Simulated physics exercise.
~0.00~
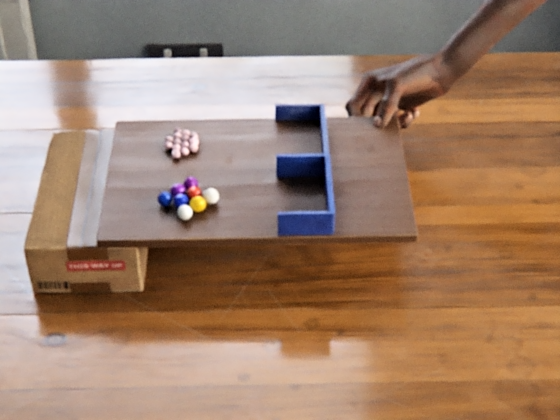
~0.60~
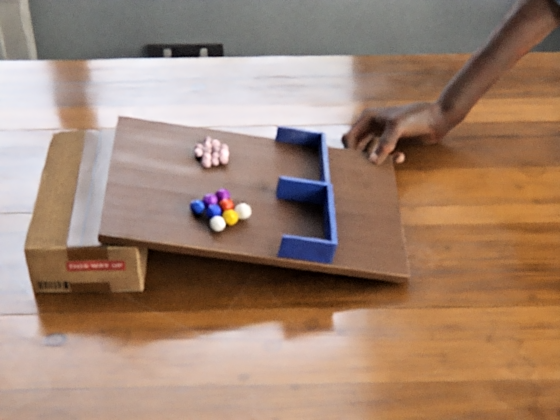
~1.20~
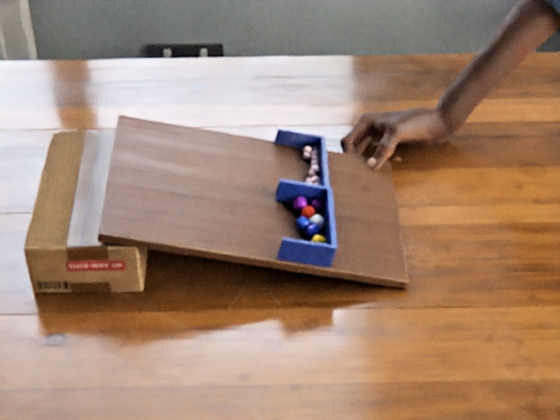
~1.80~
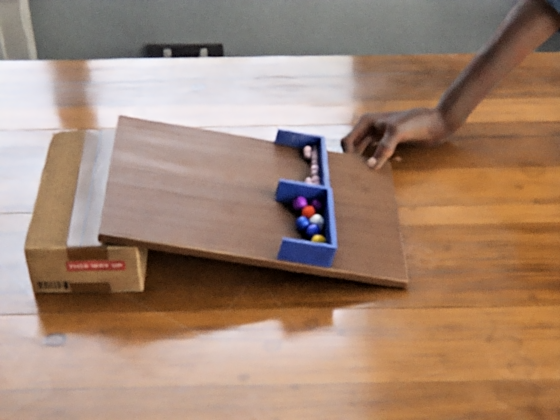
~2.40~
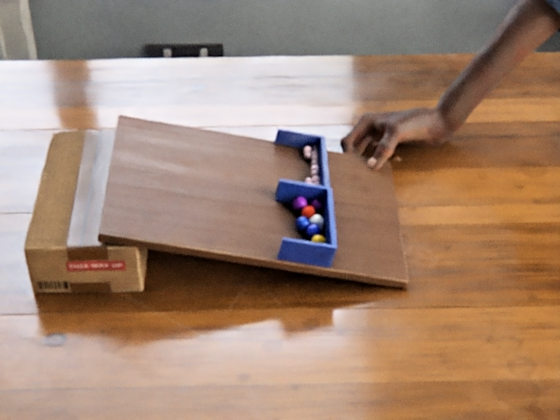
A brown board lies with its left end on a cardboard box on a glossy wooden table, seen from the front and slightly above, while a hand holds its right end. Two joined blue barriers stand toward the right, facing a heap of small pale pink pieces farther back and a heap of shiny multicoloured balls nearer. The hand lowers the right end, tilting the board down, and both heaps begin moving right. They run down into the barriers and stop. Finally, the board rests at a slant, with each heap gathered behind its own barrier.
